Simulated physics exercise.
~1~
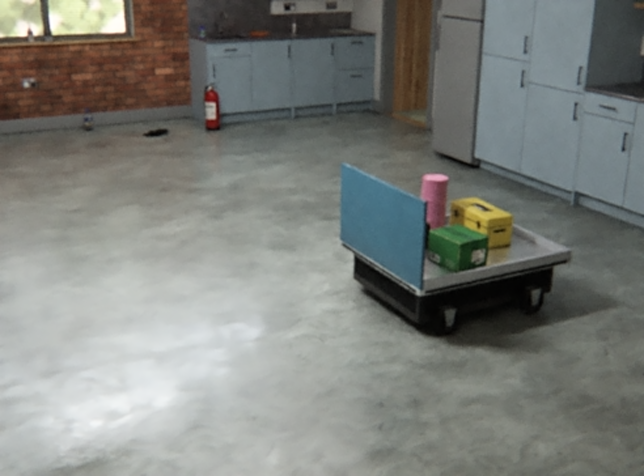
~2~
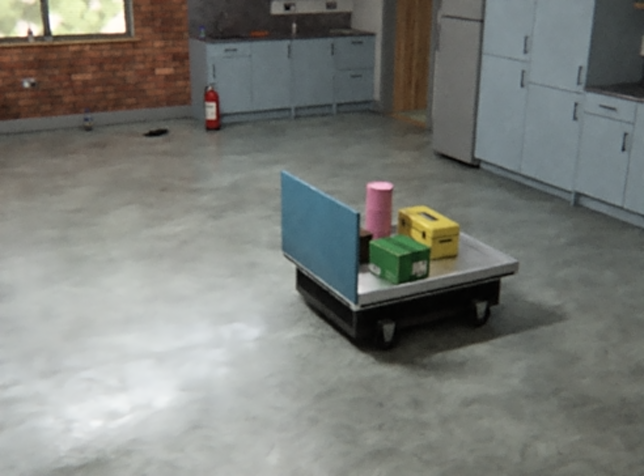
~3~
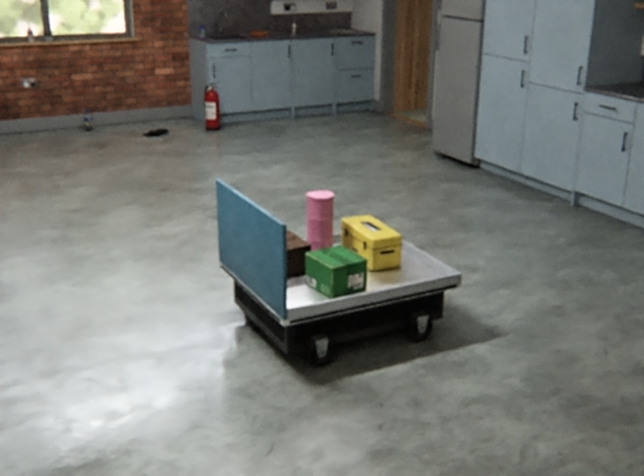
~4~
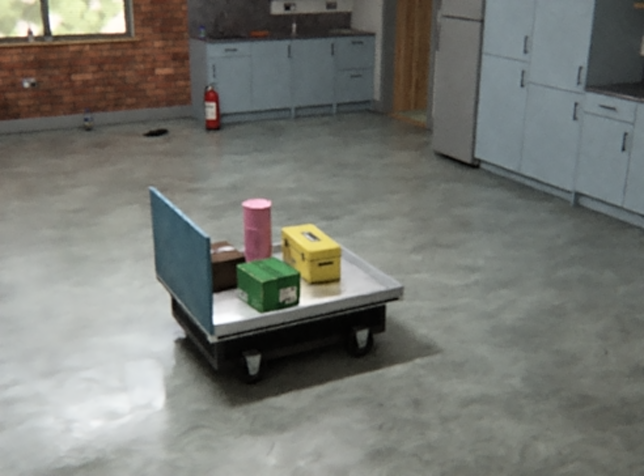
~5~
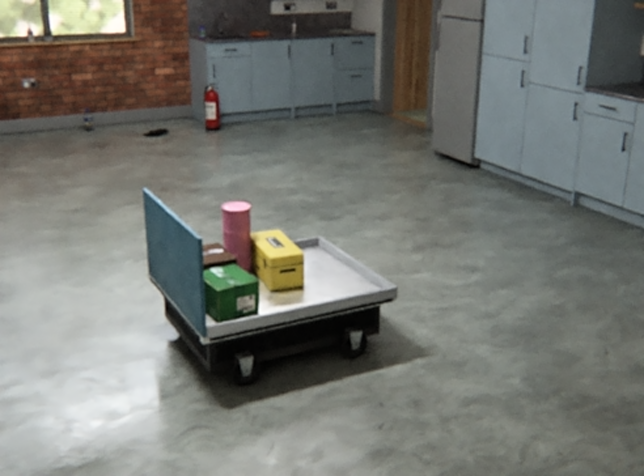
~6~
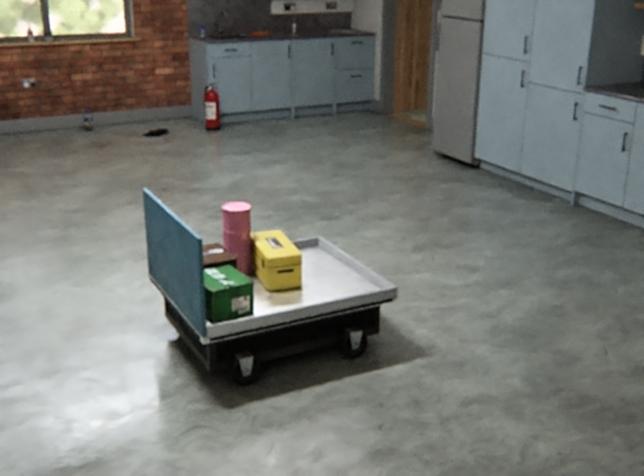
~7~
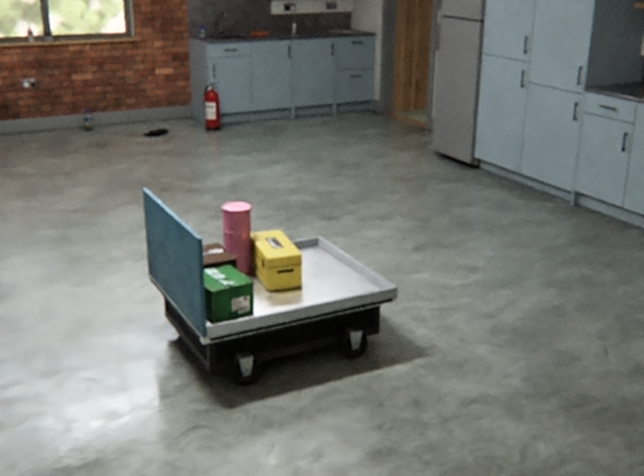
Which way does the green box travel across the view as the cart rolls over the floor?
The green box travels to the left, riding on the cart and ending up close to the blue board.
We see a low wheeled cart with a blue board at its front carrying a pink canister, a yellow toolbox, and green and brown boxes leftward across a floor. It stops, the toolbox and green box having slid toward the board, and everything rests with the canister upright.
